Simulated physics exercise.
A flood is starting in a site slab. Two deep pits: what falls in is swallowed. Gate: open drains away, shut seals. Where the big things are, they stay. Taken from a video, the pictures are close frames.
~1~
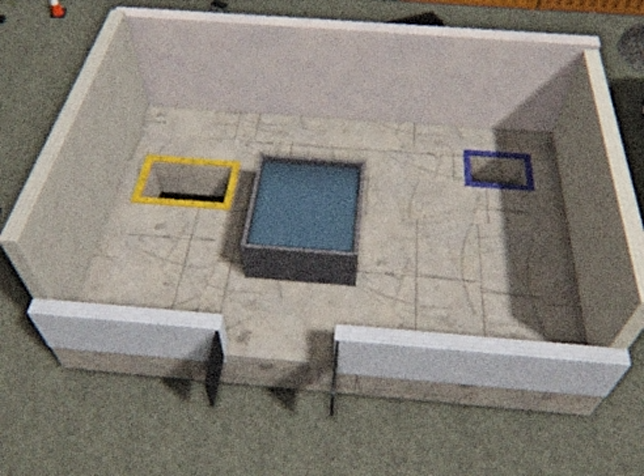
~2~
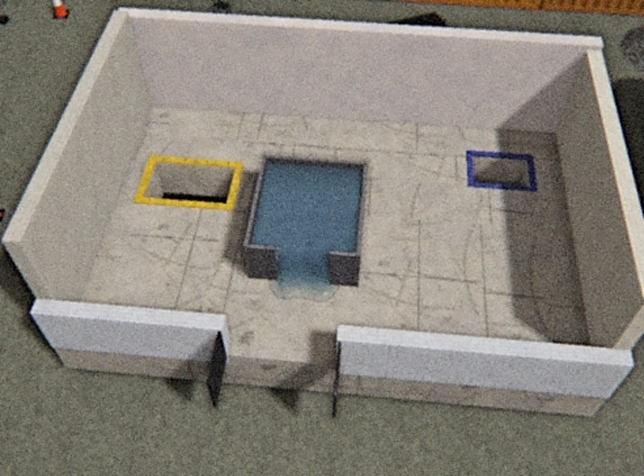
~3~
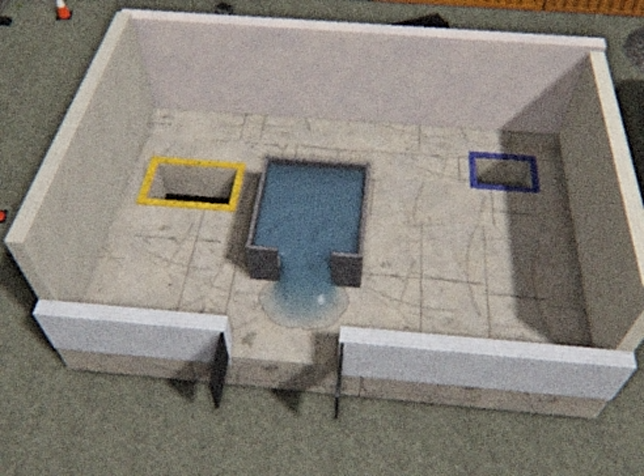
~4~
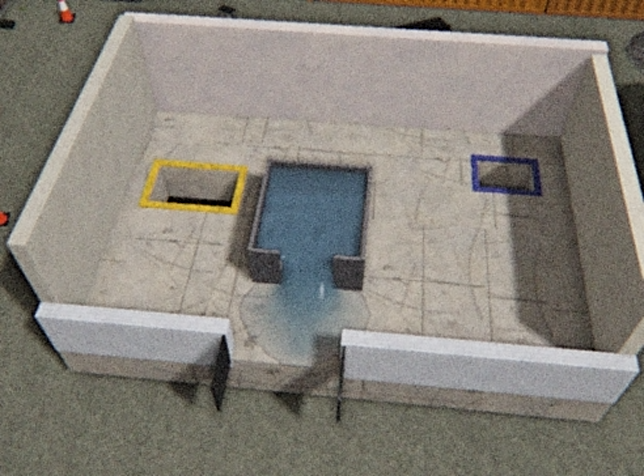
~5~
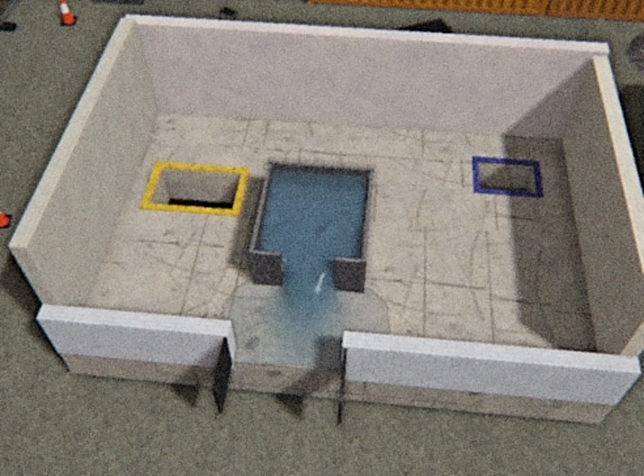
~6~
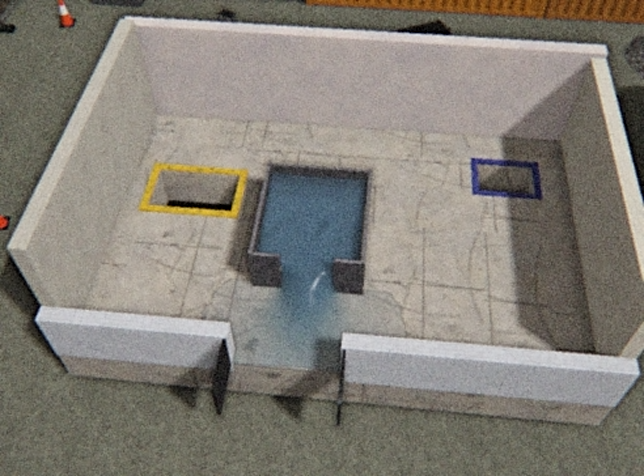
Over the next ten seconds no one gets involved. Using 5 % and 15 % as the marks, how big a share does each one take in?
Shares taken in: Gate - over 15 %; blue pit - under 5 %; yellow pit - under 5 %.
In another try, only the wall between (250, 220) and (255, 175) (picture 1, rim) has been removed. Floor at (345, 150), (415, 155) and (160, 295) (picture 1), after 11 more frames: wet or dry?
Well, the first is missed by the spill, the next missed by the spill, the last hit by the spill.
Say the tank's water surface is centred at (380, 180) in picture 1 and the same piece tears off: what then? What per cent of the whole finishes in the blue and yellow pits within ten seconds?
The blue pit ends up with 14 per cent and the yellow pit with 0 per cent.
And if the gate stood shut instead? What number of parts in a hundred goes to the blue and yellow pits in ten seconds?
The blue pit takes 14 per cent and the yellow pit 8 per cent.
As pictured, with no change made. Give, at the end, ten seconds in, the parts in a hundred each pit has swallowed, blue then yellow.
The first holds 2 per cent and the second 0 per cent.
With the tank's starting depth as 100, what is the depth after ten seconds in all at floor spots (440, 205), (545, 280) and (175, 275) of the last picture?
Approx. values, in order: 2 %, 2 %, 2 %.
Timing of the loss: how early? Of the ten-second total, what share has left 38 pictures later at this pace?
It would be around 85 %.
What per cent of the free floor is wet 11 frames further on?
I reckon around 25 %.
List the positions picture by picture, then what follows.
Still water in the tank at (306, 205), in the first picture.
The front is at (331, 292), out from the gap at (303, 271), in the second picture.
The front is at (326, 322), out from the gap at (305, 272), in the third picture.
The front is at a hidden place, out from the gap at (307, 275), in the fourth picture.
The front is at a hidden place, out from the gap at (309, 277), in the fifth picture.
The front is at a hidden place, out from the gap at (307, 278), in the sixth picture.
A moment on, water covers 15 % of the floor; the gate 16 %, the blue pit 0 %, the yellow pit 0 %.
Next, water covers 25 % of the floor; the gate 29 %, the blue pit 0 %, the yellow pit 0 %.
Then, water covers 30 % of the floor; the gate 42 %, the blue pit 0 %, the yellow pit 0 %.
Later, water covers 40 % of the floor; the gate 55 %, the blue pit 1 %, the yellow pit 0 %.
In the end, water covers 55 % of the floor; the gate 64 %, the blue pit 3 %, the yellow pit 0 %.
